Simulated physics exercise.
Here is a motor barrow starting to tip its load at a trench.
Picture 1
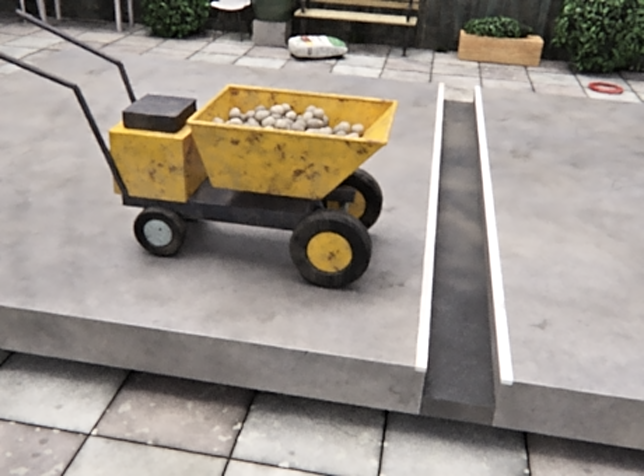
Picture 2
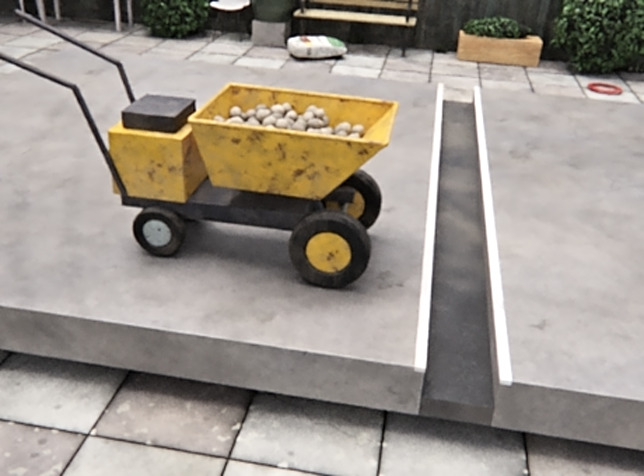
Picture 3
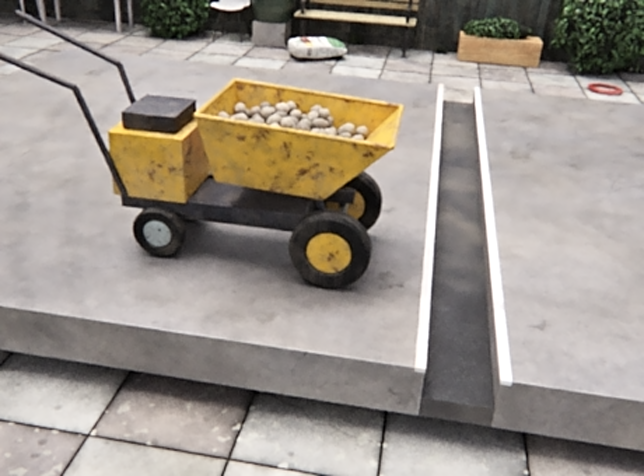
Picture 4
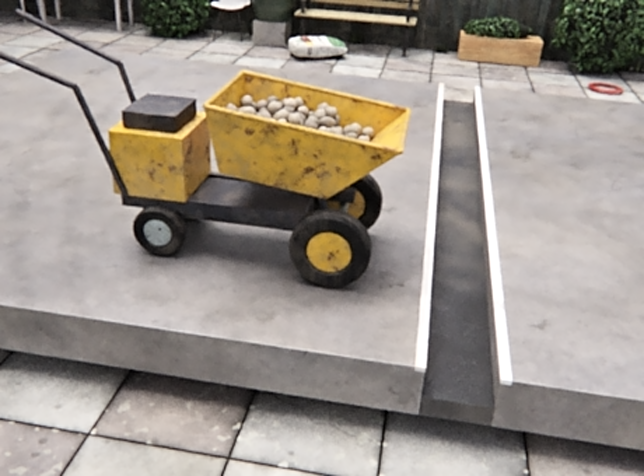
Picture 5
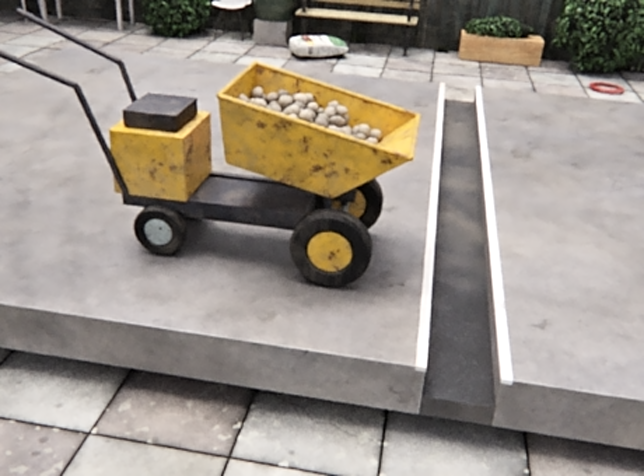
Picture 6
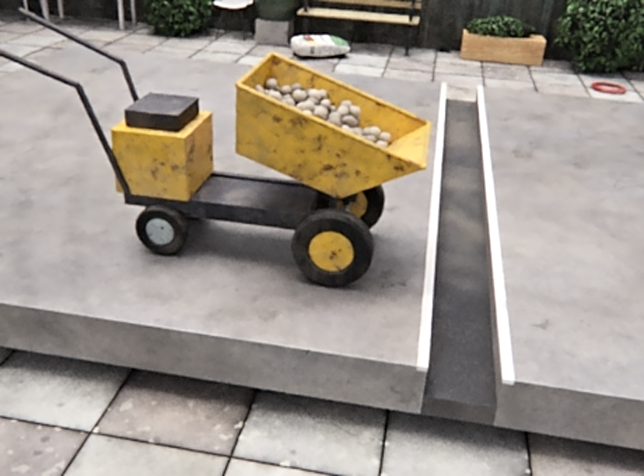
A yellow, scuffed motor barrow with black handles stands on a raised grey slab in a paved yard, seen from slightly above and to its side. Rounded pale pebbles fill its skip, a dark, white-edged trench runs to its right, and a bench, planter and bushes sit behind. The skip is level at first, then tilts steadily towards the trench, its rear rising, while the wheels and camera stay still.
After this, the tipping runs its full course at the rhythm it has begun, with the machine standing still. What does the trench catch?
Between the edges lies over half of the load.
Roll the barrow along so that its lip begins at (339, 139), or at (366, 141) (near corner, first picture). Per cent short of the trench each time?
First some 10, then 0 per cent.
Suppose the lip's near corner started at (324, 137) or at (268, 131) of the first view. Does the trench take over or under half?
The first try: Most of it. The second: The smaller part.
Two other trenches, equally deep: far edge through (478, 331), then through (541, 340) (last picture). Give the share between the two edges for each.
About 30 and 100 per cent.
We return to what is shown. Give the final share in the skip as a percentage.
It comes to 0 per cent or so.
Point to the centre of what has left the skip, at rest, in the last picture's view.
Roughly at (483, 284).
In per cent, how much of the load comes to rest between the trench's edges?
About 65 per cent.
Soon after the last picture, skip tipped steeply; all in the skip.
A little later, skip tipped right over; most in the skip; about a quarter in or heaped over the trench; a small part beyond it; a stray few falling.
Later still, skip tipped right over; a small part in the skip; about half in or heaped over the trench; about a third beyond it.
By the end, skip tipped right over; about two thirds in or heaped over the trench; about a third beyond it.
